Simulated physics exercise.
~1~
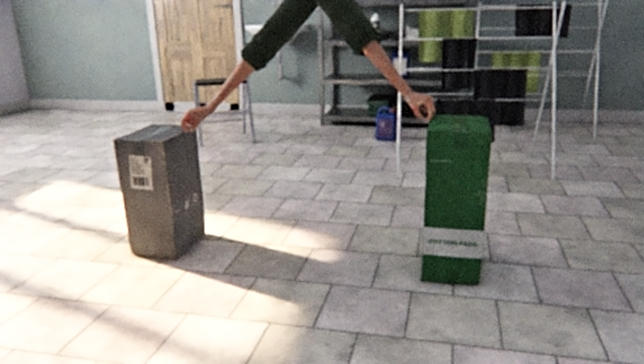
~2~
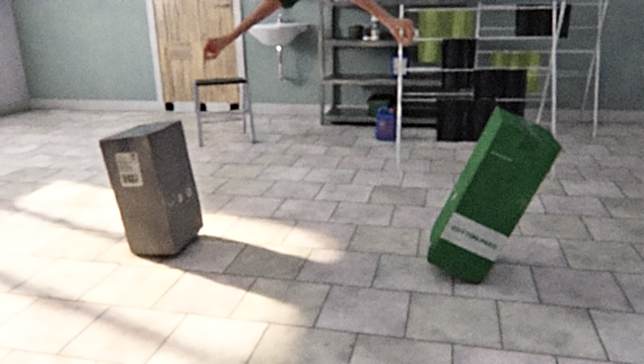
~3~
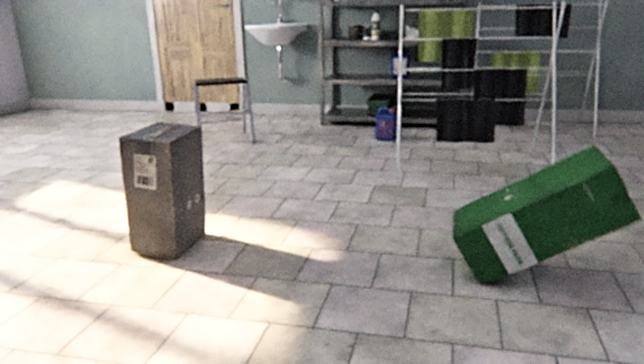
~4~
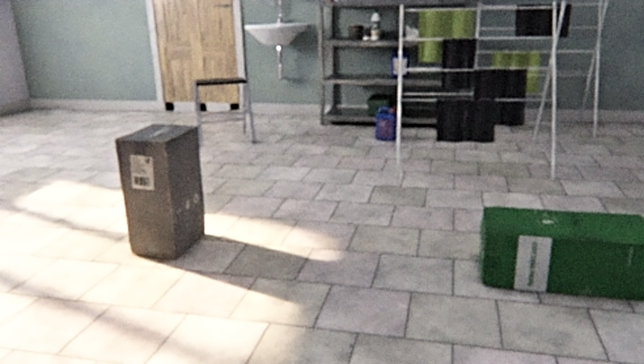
We see two hands tilt a grey parcel and a green parcel on a tiled floor, then let go and draw back. The grey parcel rocks back and settles upright, while the green one on the right leans further rightward and topples onto its side.
